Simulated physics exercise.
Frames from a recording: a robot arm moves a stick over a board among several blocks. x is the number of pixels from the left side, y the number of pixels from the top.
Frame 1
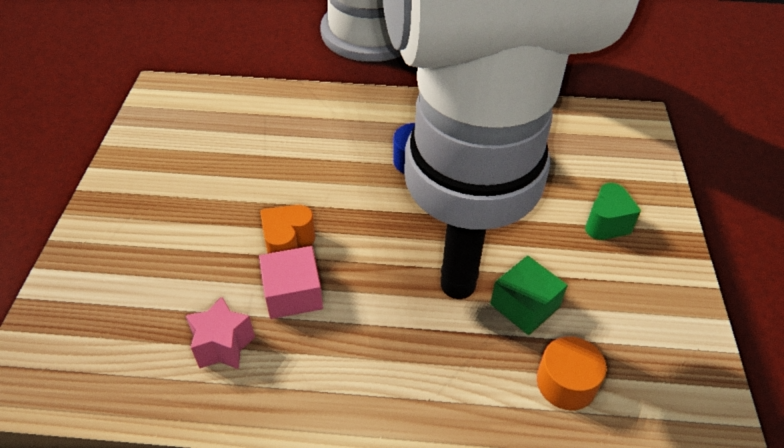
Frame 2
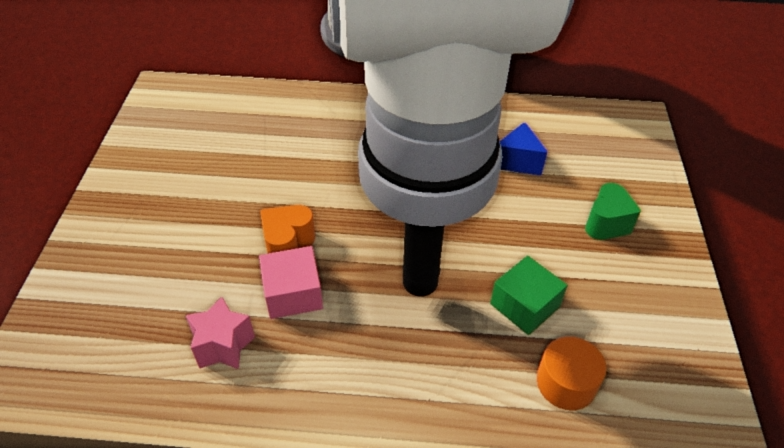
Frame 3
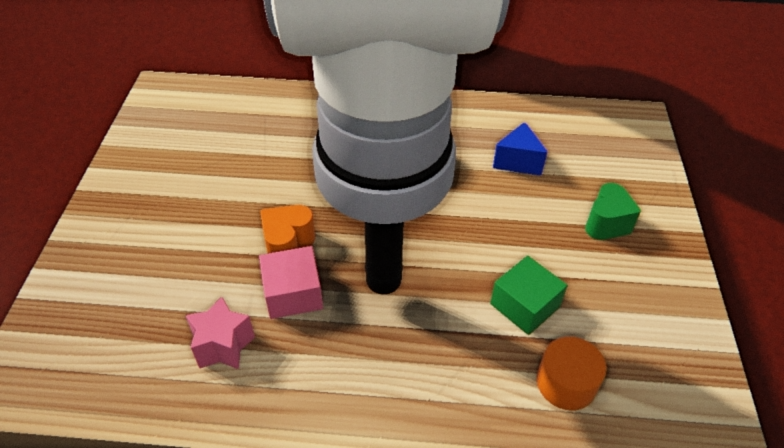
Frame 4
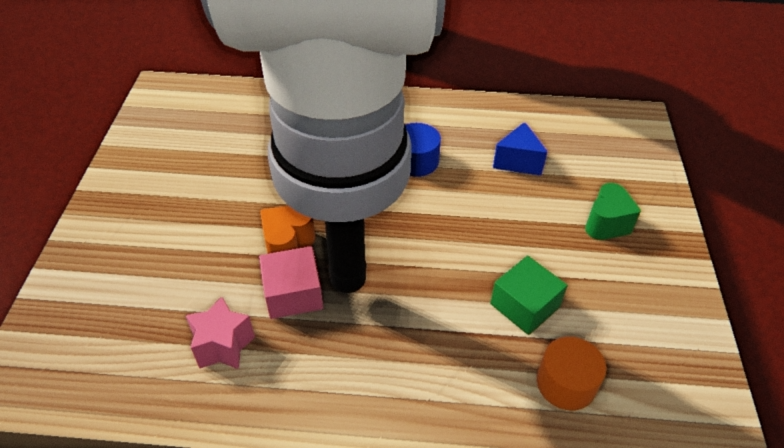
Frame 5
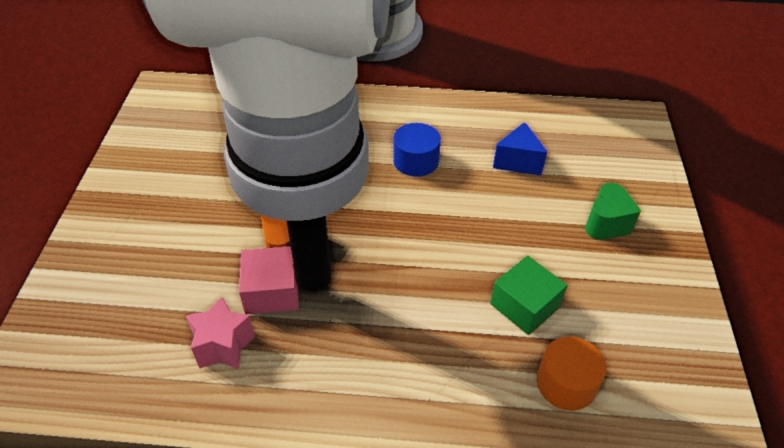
Robot arm sliding a black stick leftward across a striped wooden board, then nudging a pink block slightly left among colourful blocks.
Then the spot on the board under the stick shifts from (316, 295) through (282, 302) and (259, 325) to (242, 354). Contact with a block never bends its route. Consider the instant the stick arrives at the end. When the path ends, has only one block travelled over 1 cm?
Final answer: No.
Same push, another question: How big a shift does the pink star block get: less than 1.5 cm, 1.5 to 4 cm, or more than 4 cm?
The answer will be the middling band, 1.5 to 4 cm.
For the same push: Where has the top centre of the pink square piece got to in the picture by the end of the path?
Pixel (230, 268).
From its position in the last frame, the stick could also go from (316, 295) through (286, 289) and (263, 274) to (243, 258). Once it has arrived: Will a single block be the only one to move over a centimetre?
The answer is yes.
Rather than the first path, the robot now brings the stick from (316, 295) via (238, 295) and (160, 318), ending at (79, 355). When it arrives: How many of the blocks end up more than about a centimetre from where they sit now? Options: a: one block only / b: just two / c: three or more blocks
The one that fits is a, one block only.
The first path, step by step. Halfway along, stick at (264, 297); pink square piece at (230, 268), turned 35° clockwise.
At the end, stick at (237, 339); pink star block at (194, 343), turned 35° clockwise; pink square piece at (230, 268), turned 35° clockwise; orange heart block not moved.
